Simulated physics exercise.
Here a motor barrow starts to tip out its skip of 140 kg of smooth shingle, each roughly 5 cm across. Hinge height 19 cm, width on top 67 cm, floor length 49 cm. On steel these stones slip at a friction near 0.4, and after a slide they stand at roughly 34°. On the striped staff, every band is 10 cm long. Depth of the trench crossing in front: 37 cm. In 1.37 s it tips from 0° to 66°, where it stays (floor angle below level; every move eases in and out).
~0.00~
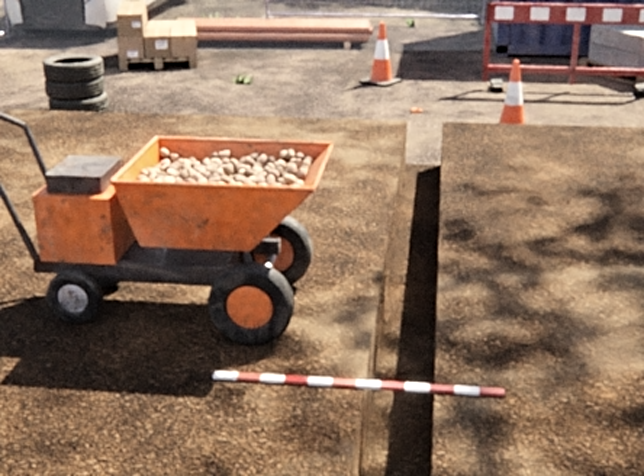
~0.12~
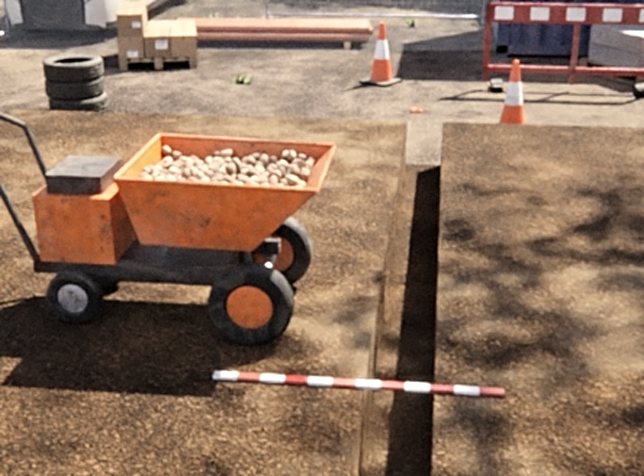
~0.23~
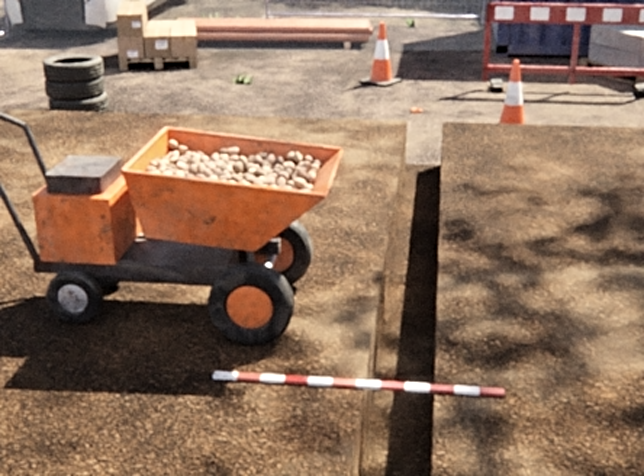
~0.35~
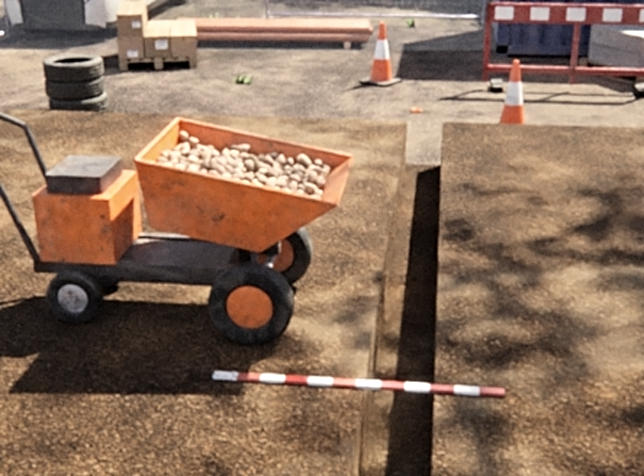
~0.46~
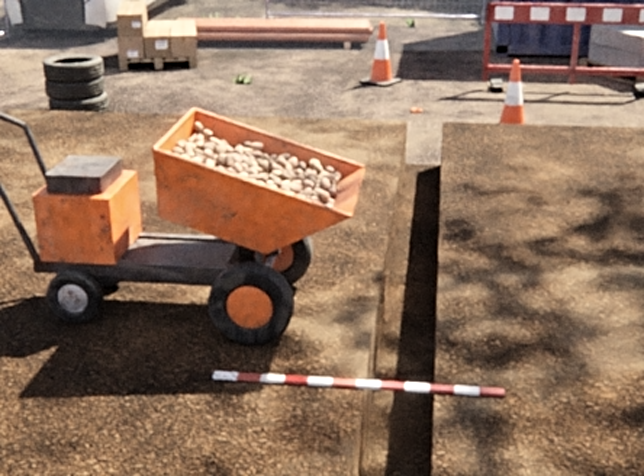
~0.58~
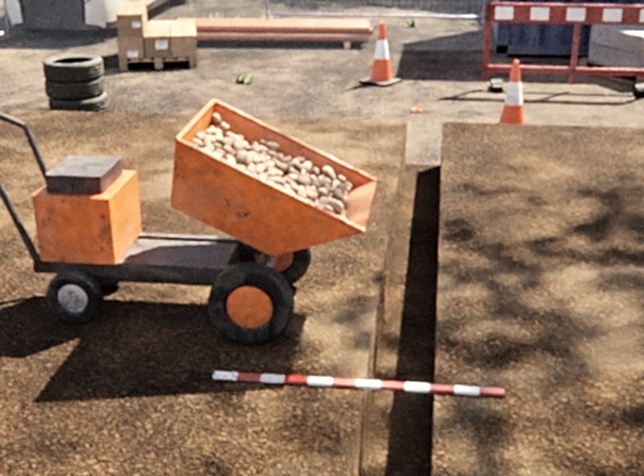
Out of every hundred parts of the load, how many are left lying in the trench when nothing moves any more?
Around 59 in every hundred.
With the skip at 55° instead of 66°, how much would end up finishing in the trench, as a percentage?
The trench would hold about 60% of it.
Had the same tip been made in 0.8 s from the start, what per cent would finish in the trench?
Trench share: Approx. 50%.
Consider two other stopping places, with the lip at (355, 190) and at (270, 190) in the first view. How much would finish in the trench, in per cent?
Result: Close to 25 then close to 100 per cent.
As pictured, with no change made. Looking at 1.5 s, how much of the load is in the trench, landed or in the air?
25 per cent or so by then.
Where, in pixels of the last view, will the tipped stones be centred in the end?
Look at roughly (428, 361).
After 1.0 s the floor is at 56°; 100 % in the skip; the foremost stones are at (397, 273).
After 1.5 s the floor is at 66°; 56 % in the skip, 23 % in the trench, 21 % past the trench; the foremost stones are at (516, 324).
After 1.8 s the floor is at 66°; 21 % in the skip, 40 % in the trench, 39 % past the trench; the foremost stones are at (602, 327).
After 3.8 s the floor is at 66°; 0 % in the skip, 59 % in the trench, 41 % past the trench; the foremost stones are past the picture's edge.
